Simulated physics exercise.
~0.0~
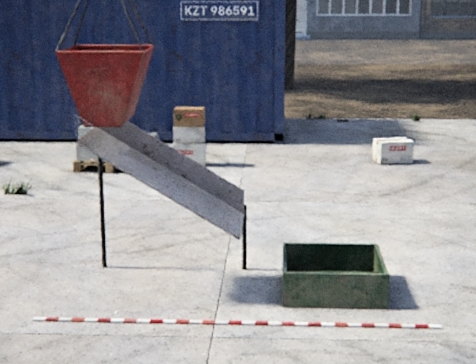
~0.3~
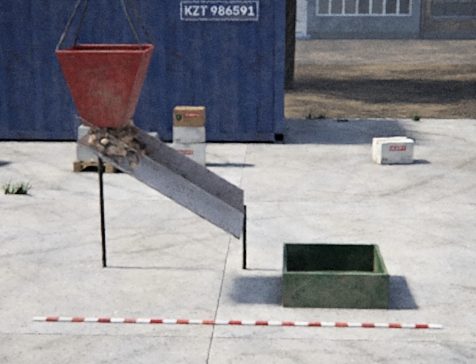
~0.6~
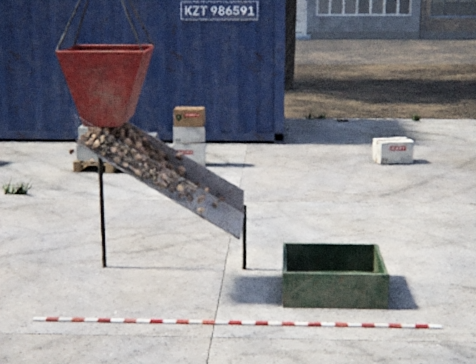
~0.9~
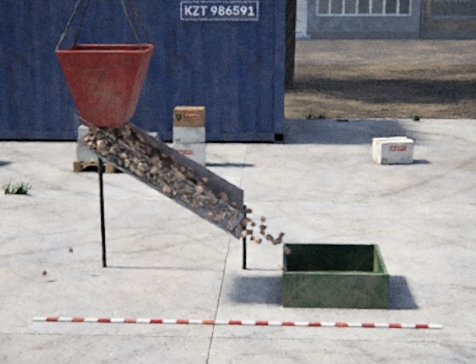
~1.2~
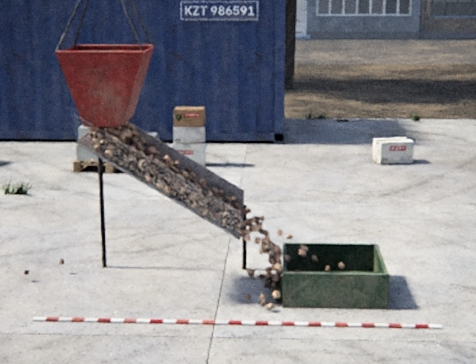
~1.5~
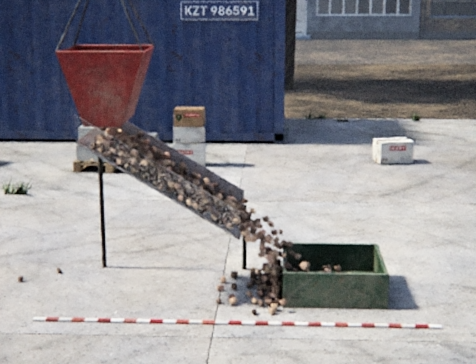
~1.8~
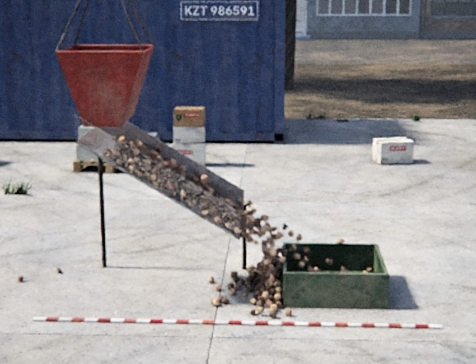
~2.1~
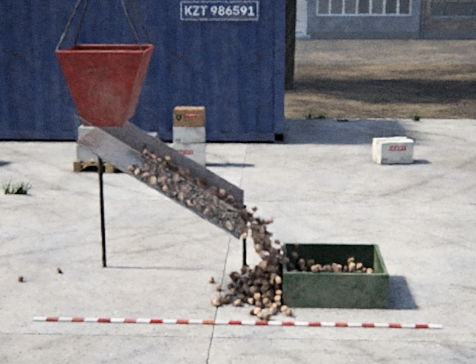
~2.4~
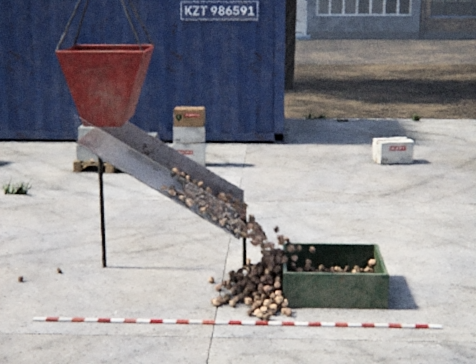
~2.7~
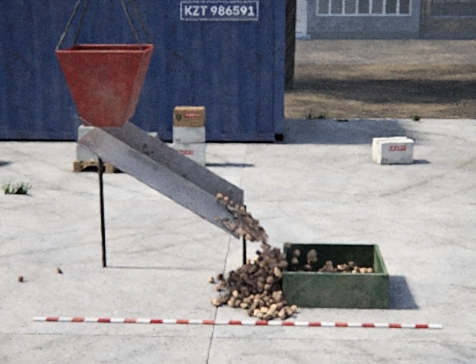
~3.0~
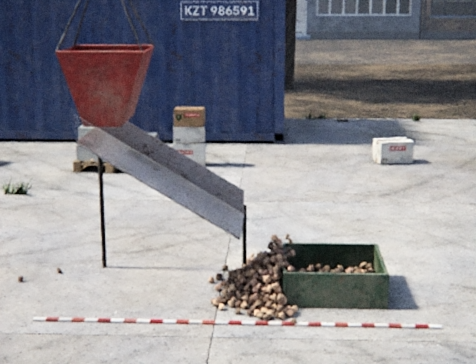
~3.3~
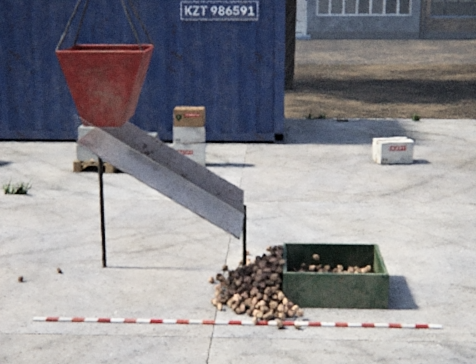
The video shows stones pouring from a suspended red hopper down a sloping metal chute toward a green bin on a concrete yard. Most drop short and pile up against the bin's left side, while a smaller share lies inside as the chute empties.
